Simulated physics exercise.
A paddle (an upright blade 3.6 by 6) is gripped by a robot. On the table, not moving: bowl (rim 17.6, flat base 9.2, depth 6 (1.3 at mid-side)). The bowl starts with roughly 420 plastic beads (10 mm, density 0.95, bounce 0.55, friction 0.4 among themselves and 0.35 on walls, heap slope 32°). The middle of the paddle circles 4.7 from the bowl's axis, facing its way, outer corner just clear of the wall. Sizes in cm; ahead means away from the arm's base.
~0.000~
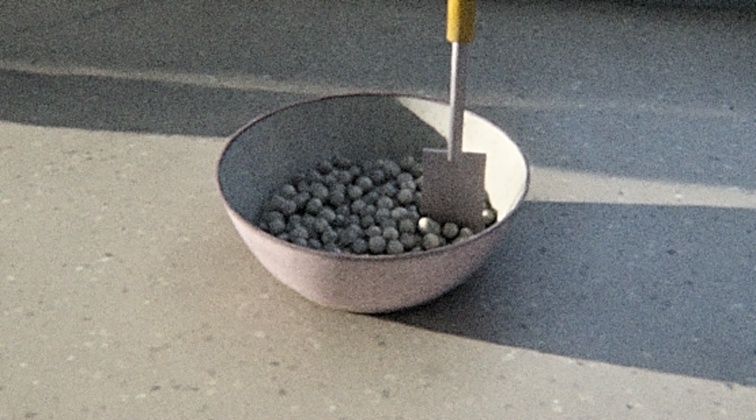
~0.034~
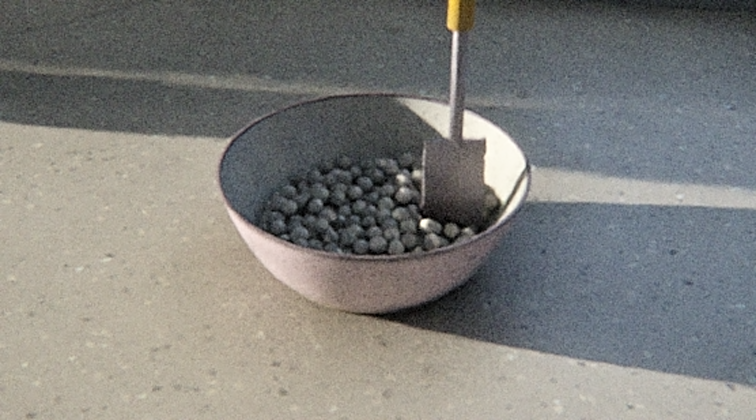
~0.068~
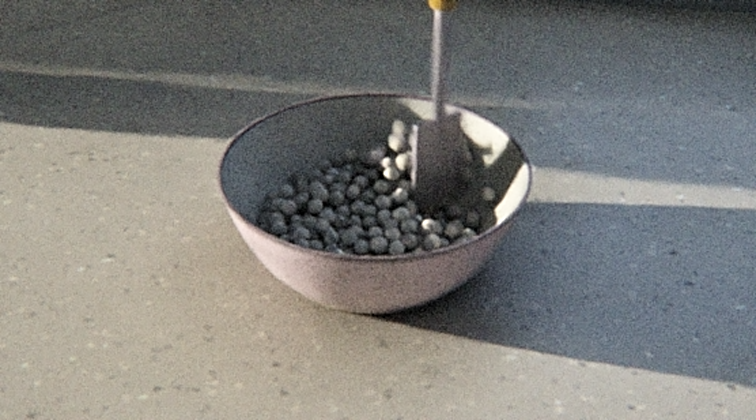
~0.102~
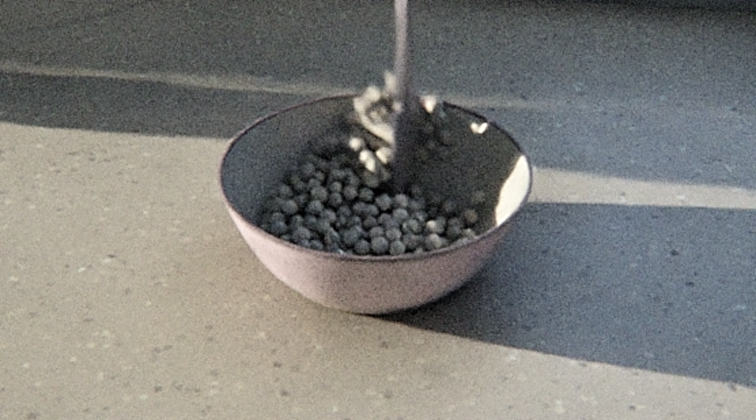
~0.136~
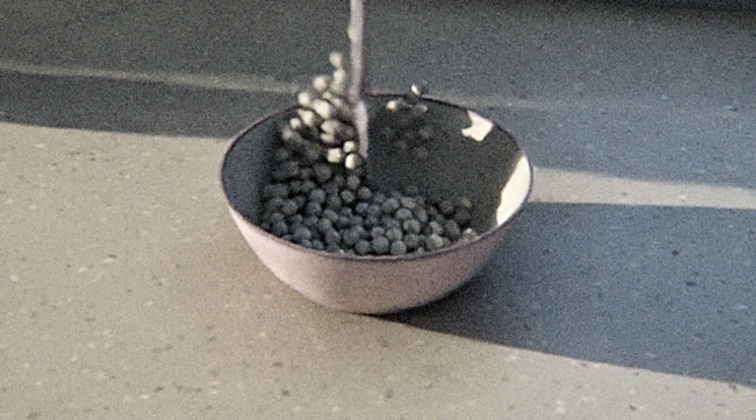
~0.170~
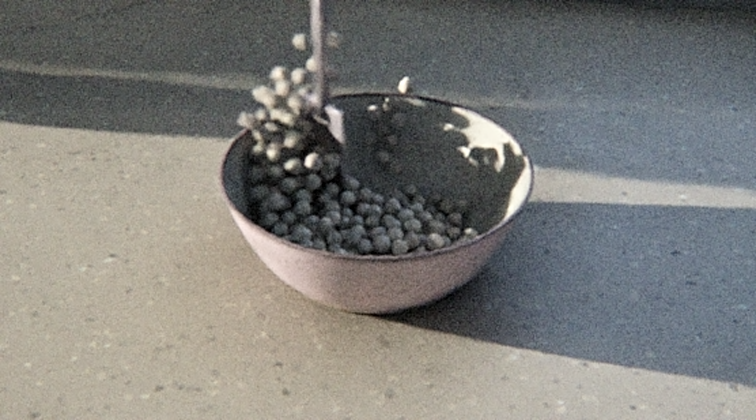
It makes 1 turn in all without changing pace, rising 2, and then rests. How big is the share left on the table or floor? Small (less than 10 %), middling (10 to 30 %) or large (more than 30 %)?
On the table or floor the share is middling, 10 to 30 %.
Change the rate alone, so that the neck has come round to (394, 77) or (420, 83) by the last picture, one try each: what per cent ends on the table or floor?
About 5 and 0 per cent.
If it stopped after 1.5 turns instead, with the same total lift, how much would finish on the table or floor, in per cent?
Then about 20 per cent.
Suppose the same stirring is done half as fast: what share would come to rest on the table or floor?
It would be near 0 per cent.
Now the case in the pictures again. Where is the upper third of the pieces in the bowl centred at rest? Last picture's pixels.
Near (389, 231).
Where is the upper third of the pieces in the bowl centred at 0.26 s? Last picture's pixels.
Around (312, 234).
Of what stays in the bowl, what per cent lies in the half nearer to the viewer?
Some 50 per cent.
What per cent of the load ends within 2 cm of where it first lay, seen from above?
Some 40 per cent.
After 0.26 s, 221° round, highest piece 10 above the table; 387 in the bowl, 3 on the table or floor, 28 in flight or on the tool.
After 0.34 s, 301° round, highest piece 8 above the table; 371 in the bowl, 30 on the table or floor, 17 in flight or on the tool.
After 0.58 s, 0° round, highest piece 5 above the table; 354 in the bowl, 63 on the table or floor, 1 in flight or on the tool.
After 1.28 s, 0° round, highest piece 4 above the table; 354 in the bowl, 64 on the table or floor.
At rest, 354 in the bowl, 64 on the table or floor. That is 15 % on the table or floor.
